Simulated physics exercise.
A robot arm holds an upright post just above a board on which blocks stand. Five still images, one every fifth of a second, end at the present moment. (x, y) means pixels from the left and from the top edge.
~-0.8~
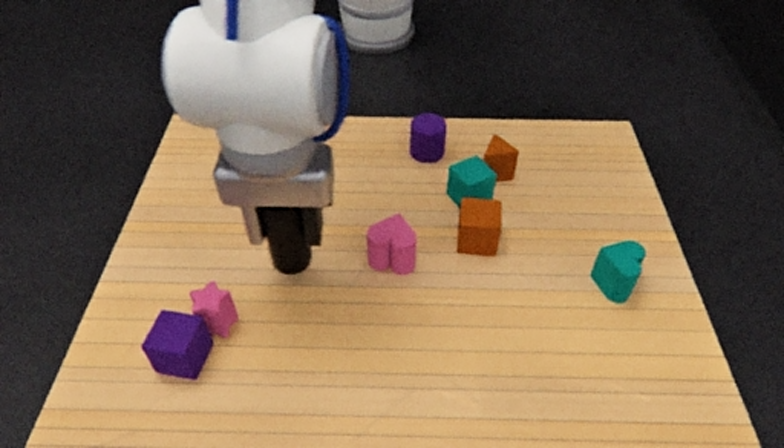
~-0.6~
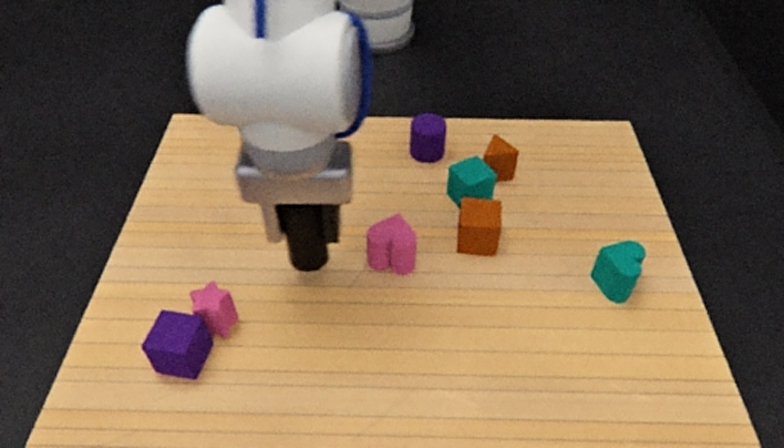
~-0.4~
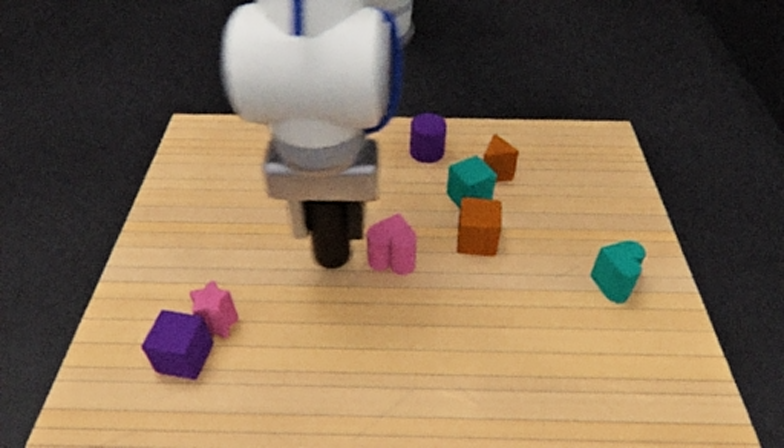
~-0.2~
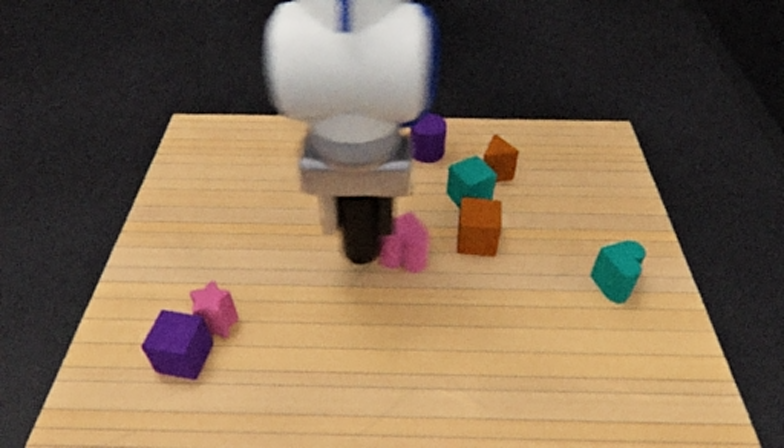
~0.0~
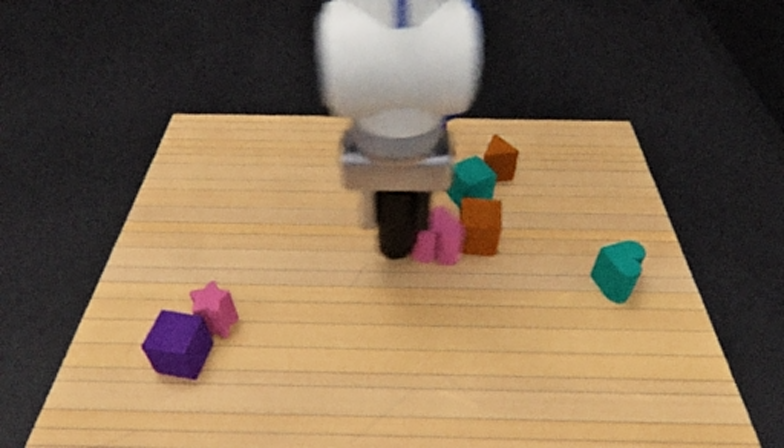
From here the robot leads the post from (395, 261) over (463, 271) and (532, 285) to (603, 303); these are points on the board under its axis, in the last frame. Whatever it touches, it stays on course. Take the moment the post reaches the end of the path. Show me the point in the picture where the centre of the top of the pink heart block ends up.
Its top centre is at about (550, 226).
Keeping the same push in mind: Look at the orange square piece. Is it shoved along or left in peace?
Once the path is done, it is somewhere new.
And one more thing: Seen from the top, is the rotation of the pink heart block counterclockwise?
Yes
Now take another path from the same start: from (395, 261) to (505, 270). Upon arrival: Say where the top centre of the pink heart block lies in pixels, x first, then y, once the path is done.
The pink heart block ends near (540, 219).
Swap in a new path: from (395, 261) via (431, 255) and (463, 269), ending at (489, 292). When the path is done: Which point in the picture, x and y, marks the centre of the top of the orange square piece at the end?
My prediction: (528, 203).
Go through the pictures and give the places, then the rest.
The first picture shows post tip at (292, 260); block tops, pink heart block at (393, 231); turquoise square piece at (473, 169); orange square piece at (481, 212); turquoise heart block at (627, 256).
The second picture shows post at (309, 257); blocks unchanged.
The third picture shows post at (332, 254); blocks unchanged.
The fourth picture shows post at (361, 250); pink heart block at (405, 229).
The fifth picture shows post at (396, 245); pink heart block at (439, 223); turquoise square piece at (473, 169); orange square piece at (482, 212); turquoise heart block at (627, 256).
What follows on the original path. One third of the way, post at (466, 255); pink heart block at (505, 226), turned 20° anticlockwise; orange square piece at (517, 201), turned 65° anticlockwise.
Two thirds of the way, post at (537, 269); pink heart block at (548, 226), turned 90° anticlockwise; orange square piece at (524, 195), turned 95° anticlockwise.
At the end, post at (610, 287); pink heart block at (550, 226), turned 95° anticlockwise; turquoise square piece in place; orange square piece at (524, 195), turned 95° anticlockwise; turquoise heart block at (638, 255), turned 25° anticlockwise.
